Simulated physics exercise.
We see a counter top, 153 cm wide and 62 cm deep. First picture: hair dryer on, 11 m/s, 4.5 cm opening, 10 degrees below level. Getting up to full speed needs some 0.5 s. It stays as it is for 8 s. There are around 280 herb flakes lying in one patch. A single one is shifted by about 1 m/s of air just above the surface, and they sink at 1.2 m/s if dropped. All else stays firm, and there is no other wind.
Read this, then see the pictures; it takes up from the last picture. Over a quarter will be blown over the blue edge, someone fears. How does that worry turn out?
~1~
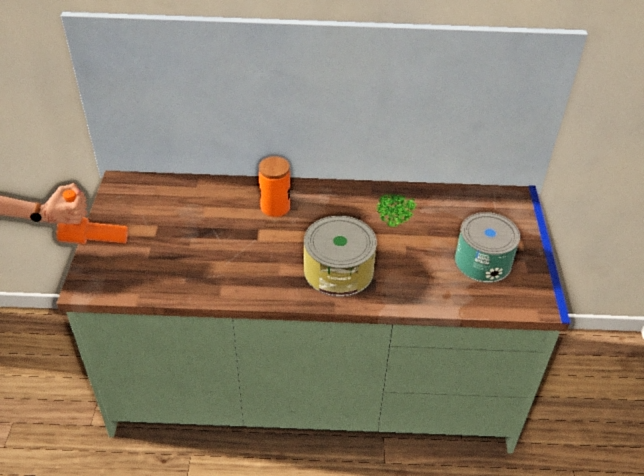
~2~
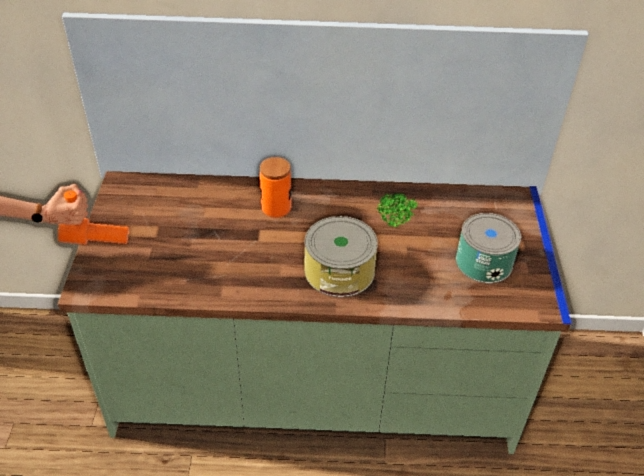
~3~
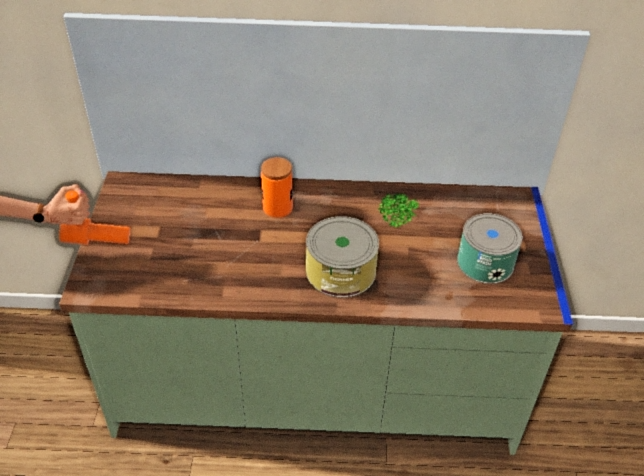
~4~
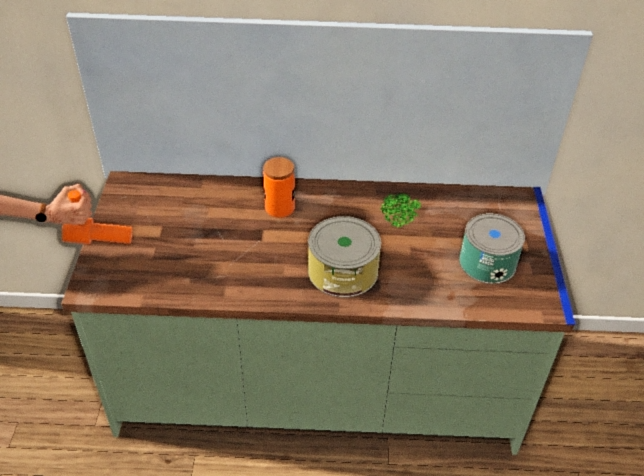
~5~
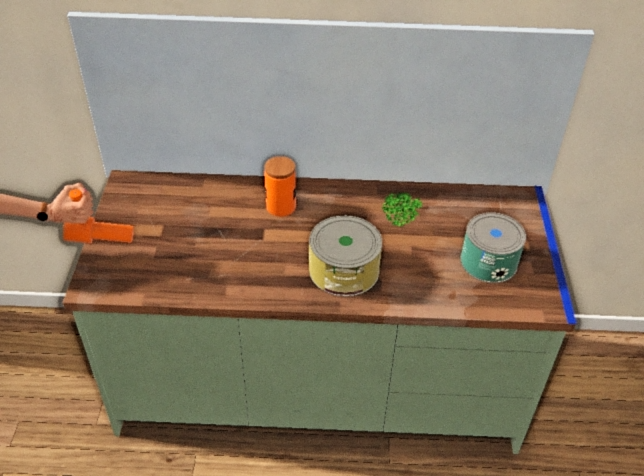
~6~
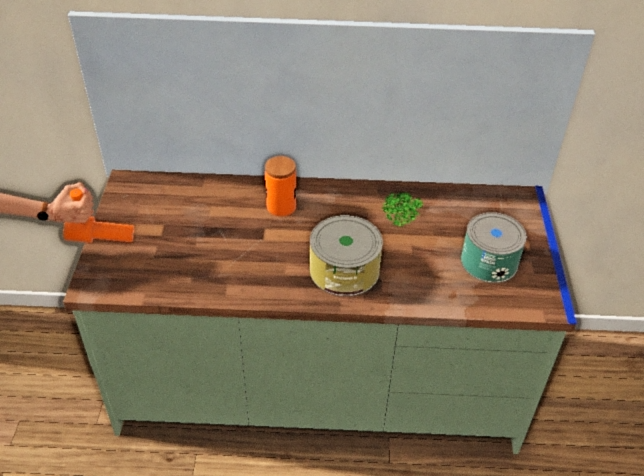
Over the limit.
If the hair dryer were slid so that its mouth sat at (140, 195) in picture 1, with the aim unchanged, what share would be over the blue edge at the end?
I'd expect close to 70 per cent.
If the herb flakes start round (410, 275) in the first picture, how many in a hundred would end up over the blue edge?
Roughly 0 per cent.
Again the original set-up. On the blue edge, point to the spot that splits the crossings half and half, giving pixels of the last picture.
I'd put my finger close to (544, 194).
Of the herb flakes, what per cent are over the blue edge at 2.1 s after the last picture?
Estimate: Around 90 %.
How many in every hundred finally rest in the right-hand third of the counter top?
0 %.
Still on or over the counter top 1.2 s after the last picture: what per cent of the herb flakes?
Estimated share: Close to 30 percent.
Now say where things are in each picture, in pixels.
The middle of the herb flakes is near (397, 209), none has stirred yet and the mouth of the hair dryer is at (127, 235), in the first picture.
The middle of the herb flakes is near (398, 208), none has stirred yet and the blue edge is centred on (552, 249), in the second picture.
The middle of the herb flakes is near (399, 208), none has stirred yet, the top of a large tin is at (343, 242) and the top of a large tin is at (493, 233), in the third picture.
The middle of the herb flakes is near (401, 208) and none has stirred yet, in the fourth picture.
The middle of the herb flakes is near (403, 207) and none has stirred yet, in the fifth picture.
The middle of the herb flakes is near (403, 207) and none has stirred yet, in the sixth picture.
Then, 1.2 s after the last picture, 48 % are on the move or not yet settled, 65 % are over the blue edge; the middle of those still in play is near (468, 184).
Then, 2.1 s after the last picture, 15 % are on the move or not yet settled, 88 % are over the blue edge.
Then, 4.0 s after the last picture, 3 % are on the move or not yet settled, 97 % are over the blue edge.
Then, 7.6 s after the last picture, at the end, 100 % are over the blue edge.
